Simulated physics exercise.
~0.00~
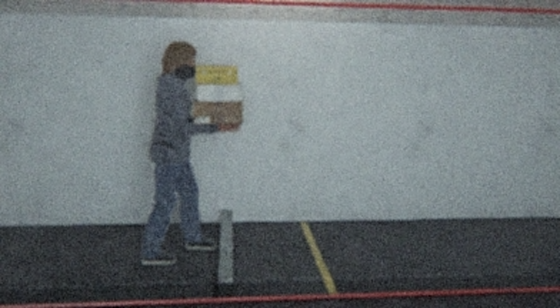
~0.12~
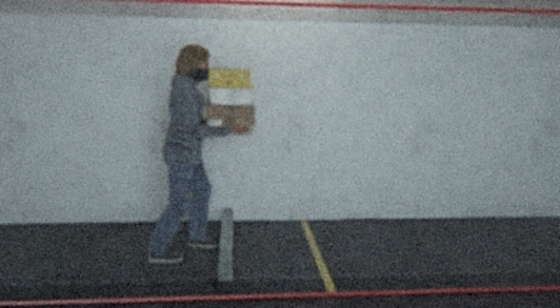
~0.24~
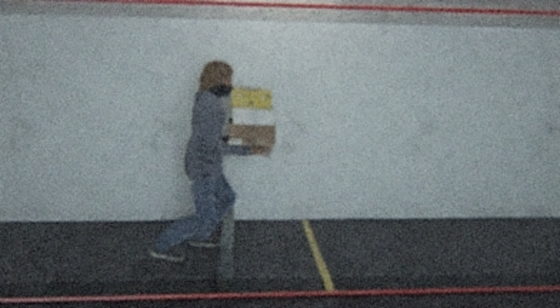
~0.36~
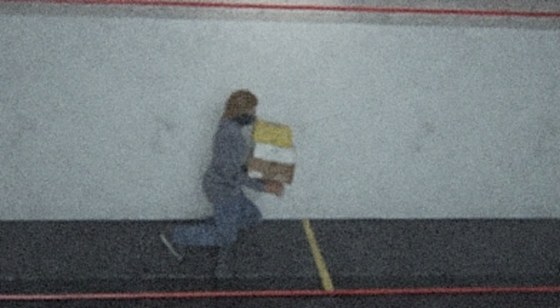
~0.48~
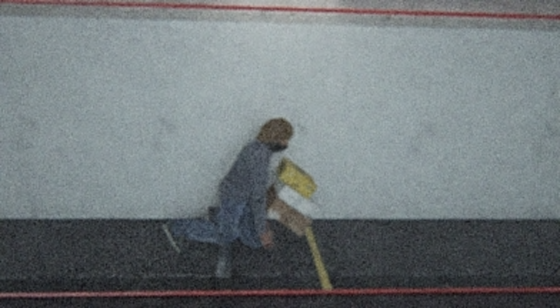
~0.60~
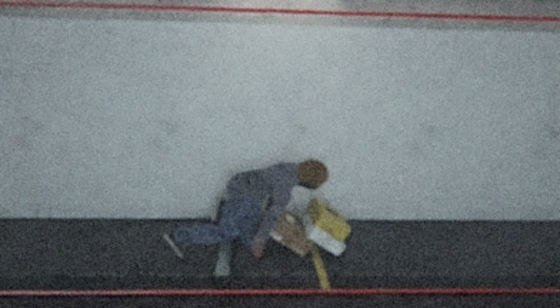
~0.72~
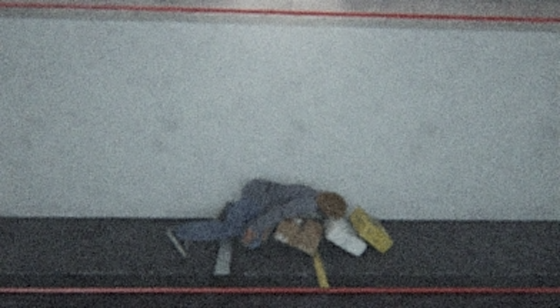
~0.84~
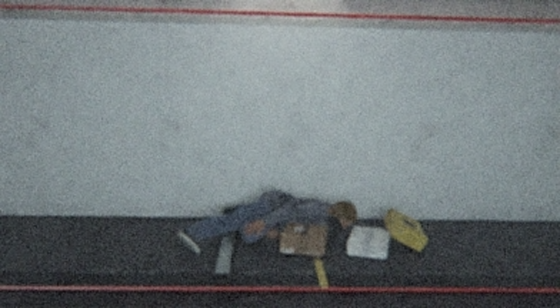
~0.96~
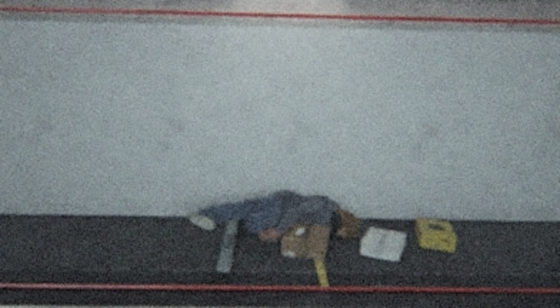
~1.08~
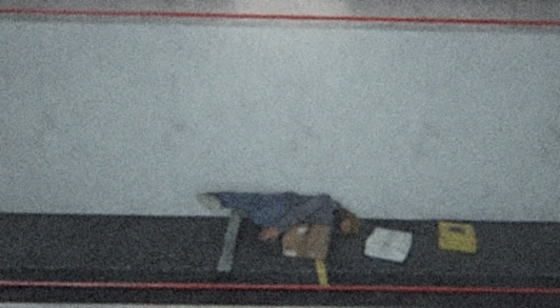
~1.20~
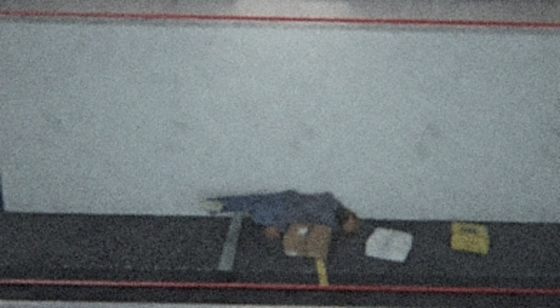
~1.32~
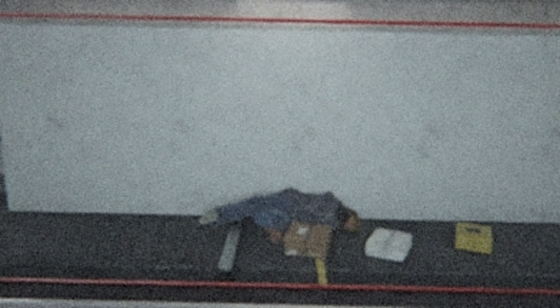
A person carrying a stacked yellow box, white carton and brown parcel in both arms lurches to the right, knees bending as the body sinks. Pitching forward, the person drops toward the dark floor while the pile tips and comes apart in front. The person lands face down, stretched out over the brown parcel, as the white carton and yellow box slide away to the right. The parcel settles short of the yellow line, while the head, the carton and, farthest off, the yellow box all come to rest beyond it.
